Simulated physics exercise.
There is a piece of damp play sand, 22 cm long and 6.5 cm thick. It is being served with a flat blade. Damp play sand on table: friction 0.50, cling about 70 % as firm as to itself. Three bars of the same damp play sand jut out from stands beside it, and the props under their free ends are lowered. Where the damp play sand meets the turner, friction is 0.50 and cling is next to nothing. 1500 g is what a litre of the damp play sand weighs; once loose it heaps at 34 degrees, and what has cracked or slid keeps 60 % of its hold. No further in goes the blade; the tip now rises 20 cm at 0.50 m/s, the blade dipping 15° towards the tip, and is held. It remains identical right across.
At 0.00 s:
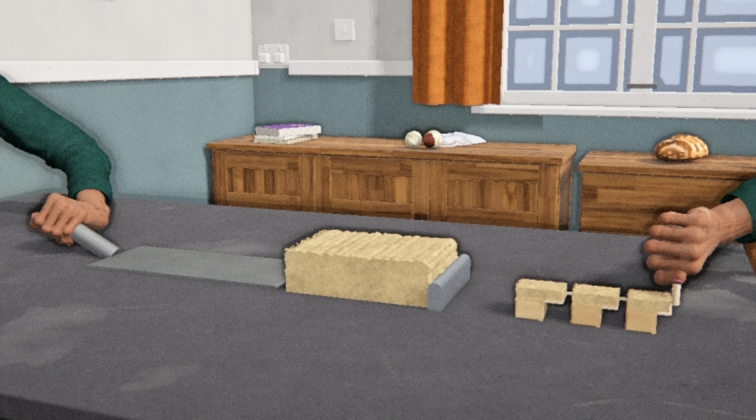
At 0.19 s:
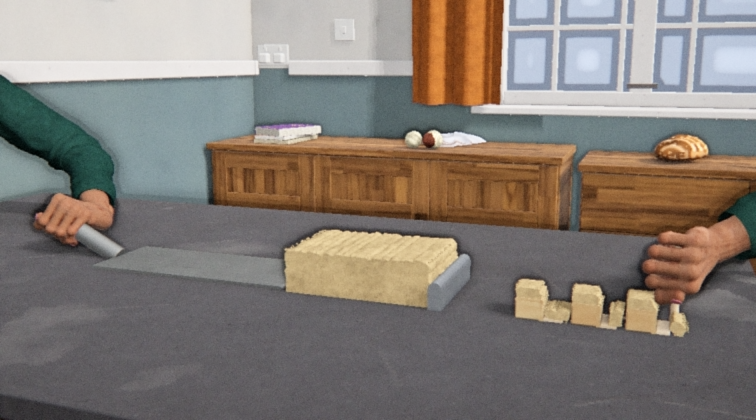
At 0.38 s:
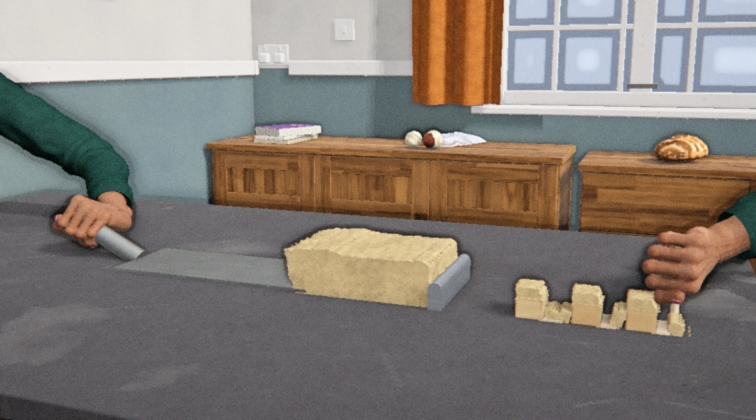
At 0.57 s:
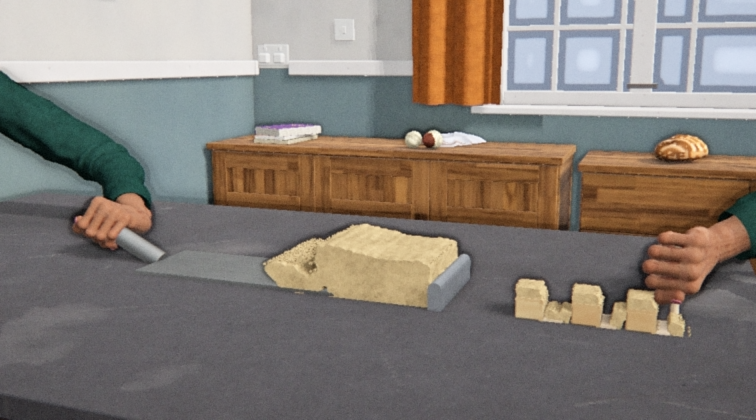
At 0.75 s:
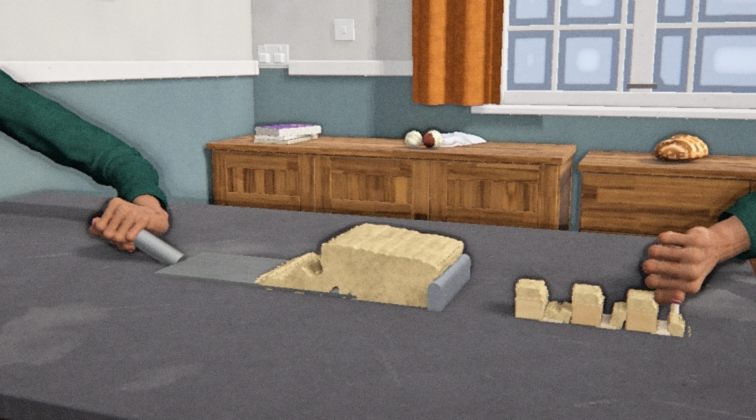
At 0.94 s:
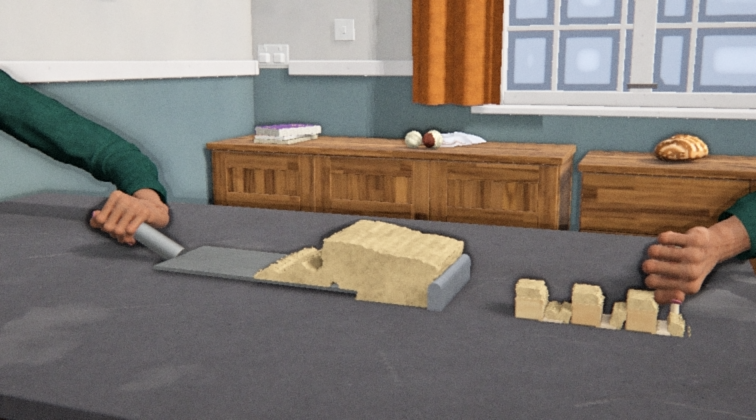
A hand on the right lowered the props and three small sand bars broke and slumped, then the left hand slid a flat blade rightward into a sand block, crumbling its near end, and slightly raised it.
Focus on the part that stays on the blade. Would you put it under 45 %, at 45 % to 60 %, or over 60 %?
I would put it under 45 %.
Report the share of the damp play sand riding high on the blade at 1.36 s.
40 %.
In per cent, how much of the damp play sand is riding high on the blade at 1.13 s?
It comes to around 18 percent.
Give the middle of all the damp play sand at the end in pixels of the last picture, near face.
Roughly at (367, 219).
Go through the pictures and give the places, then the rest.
The first frame shows handle end of the blade at (86, 267), not yet moved; top of the damp play sand at (362, 258); bar tips down by 0, 0, 0 (left to right).
The second frame shows handle end of the blade at (90, 268), moved 9 mm; top of the damp play sand at (362, 258); bar tips down by 2.7 cm, 2.9 cm, 2.4 cm (left to right).
The third frame shows handle end of the blade at (112, 270), moved 5.2 cm; top of the damp play sand at (314, 249); bar tips down by 2.8 cm, 2.9 cm, 2.6 cm (left to right).
The fourth frame shows handle end of the blade at (134, 272), moved 9.6 cm; top of the damp play sand at (327, 245); bar tips down by 2.8 cm, 2.9 cm, 2.6 cm (left to right).
The fifth frame shows handle end of the blade at (153, 275), moved 13 cm; top of the damp play sand at (340, 245); bar tips down by 2.8 cm, 2.9 cm, 2.6 cm (left to right).
The sixth frame shows handle end of the blade at (153, 268), moved 13 cm; top of the damp play sand at (338, 241); bar tips down by 2.8 cm, 2.9 cm, 2.6 cm (left to right).
After 1.13 s, the tip is 9.6 cm up.
After 1.36 s, the tip is 20 cm up and 40 % is riding high on the blade.
After 1.58 s, the tip is 20 cm up and 40 % is riding high on the blade.
After 1.80 s, the tip is 20 cm up and 40 % is riding high on the blade.
After 1.90 s, at the end, the tip is 20 cm up and 40 % is riding high on the blade.
